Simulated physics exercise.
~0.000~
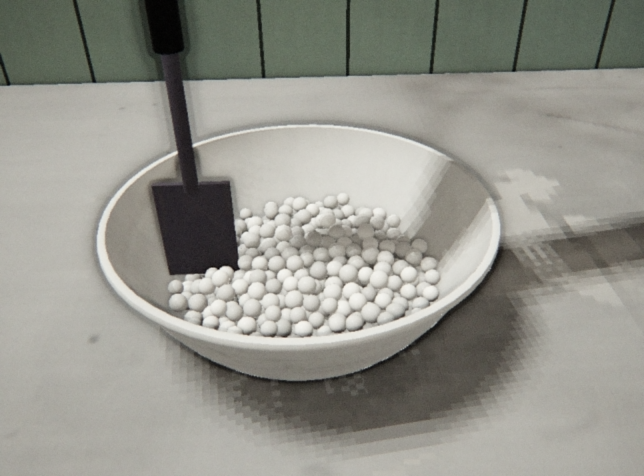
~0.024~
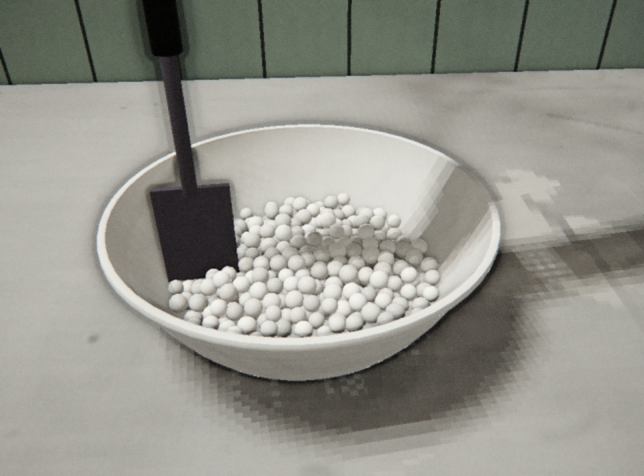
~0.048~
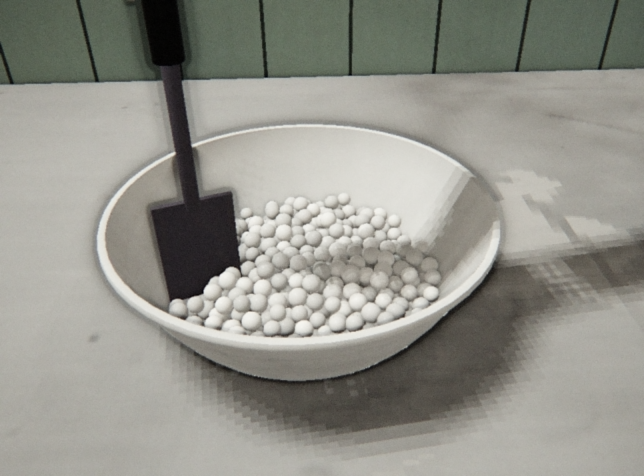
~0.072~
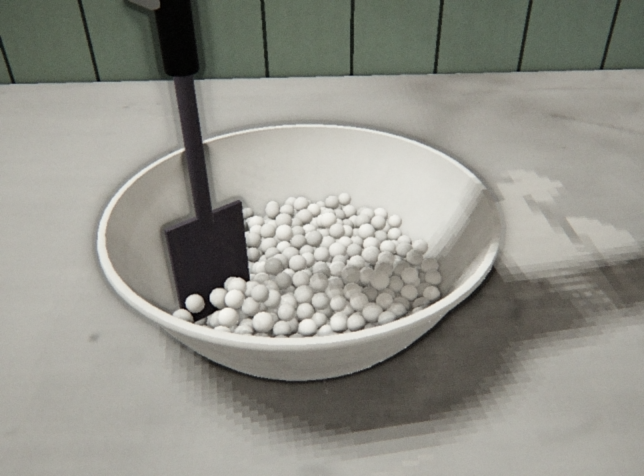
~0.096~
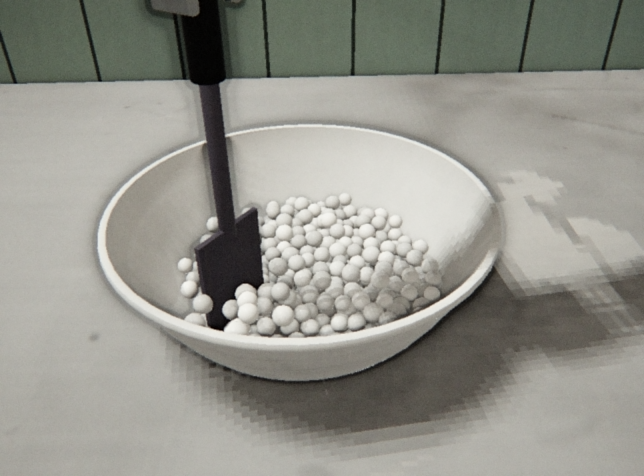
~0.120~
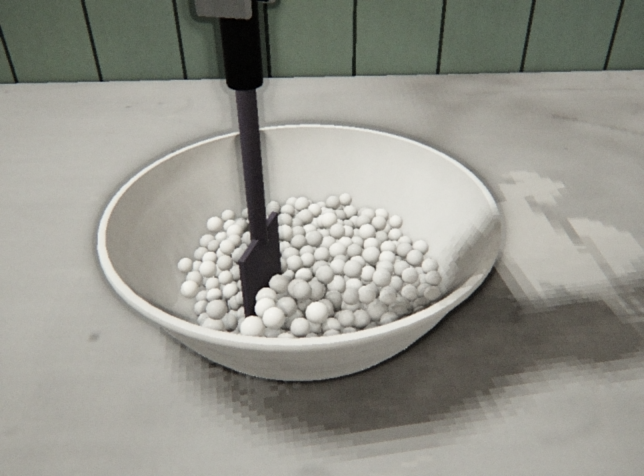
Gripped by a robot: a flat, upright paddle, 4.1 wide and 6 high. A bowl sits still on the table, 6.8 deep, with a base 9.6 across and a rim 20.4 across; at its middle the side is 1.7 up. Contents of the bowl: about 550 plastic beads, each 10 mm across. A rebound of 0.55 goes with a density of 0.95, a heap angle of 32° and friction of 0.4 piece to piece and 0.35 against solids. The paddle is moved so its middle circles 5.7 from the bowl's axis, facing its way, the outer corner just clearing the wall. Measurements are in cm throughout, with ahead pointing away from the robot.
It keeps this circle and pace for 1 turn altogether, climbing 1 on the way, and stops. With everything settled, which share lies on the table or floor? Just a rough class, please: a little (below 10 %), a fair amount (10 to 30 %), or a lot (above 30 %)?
A little.
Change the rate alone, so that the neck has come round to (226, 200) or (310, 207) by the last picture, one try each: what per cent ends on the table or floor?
Some 5 and 15 per cent.
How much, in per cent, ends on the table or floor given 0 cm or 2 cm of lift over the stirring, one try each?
Estimates: 10 % then 0 %.
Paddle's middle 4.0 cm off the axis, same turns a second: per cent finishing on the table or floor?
It would be near 5 per cent.
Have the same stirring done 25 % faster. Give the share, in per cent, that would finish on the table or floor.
I'd expect about 15 %.
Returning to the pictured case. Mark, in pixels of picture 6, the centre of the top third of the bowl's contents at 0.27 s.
Centre estimate: Approx. (371, 239) px.
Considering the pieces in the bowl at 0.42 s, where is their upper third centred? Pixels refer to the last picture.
Roughly pixel (279, 220).
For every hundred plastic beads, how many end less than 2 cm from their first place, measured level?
Result: Close to 65 per cent of the load.
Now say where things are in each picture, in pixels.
The first frame shows the paddle neck at (186, 158), 0° round; upper third of the load around (304, 265), from x 175 to 430, top at y 200; 547 in the bowl.
The second frame shows the paddle neck at (185, 161), 5° round; upper third of the load around (304, 269), from x 175 to 435, top at y 200.
The third frame shows the paddle neck at (187, 174), 20° round; upper third of the load around (301, 270), from x 180 to 435, top at y 200.
The fourth frame shows the paddle neck at (200, 188), 37° round; upper third of the load around (304, 275), from x 180 to 435, top at y 200.
The fifth frame shows the paddle neck at (224, 199), 55° round; upper third of the load around (303, 277), from x 185 to 435, top at y 200.
The sixth frame shows the paddle neck at (256, 207), 72° round; upper third of the load around (311, 277), from x 185 to 435, top at y 200; 547 in the bowl.
After 0.27 s, 181° round, highest piece 9 above the table; 539 in the bowl, 1 on the table or floor, 7 in flight or on the tool.
After 0.42 s, 291° round, highest piece 9 above the table; 528 in the bowl, 13 on the table or floor, 6 in flight or on the tool.
After 0.70 s, 0° round, highest piece 5 above the table; 518 in the bowl, 29 on the table or floor.
After 1.40 s, 0° round, highest piece 4 above the table; 518 in the bowl, 29 on the table or floor.
In the end, 518 in the bowl, 29 on the table or floor. That is 5 % on the table or floor.
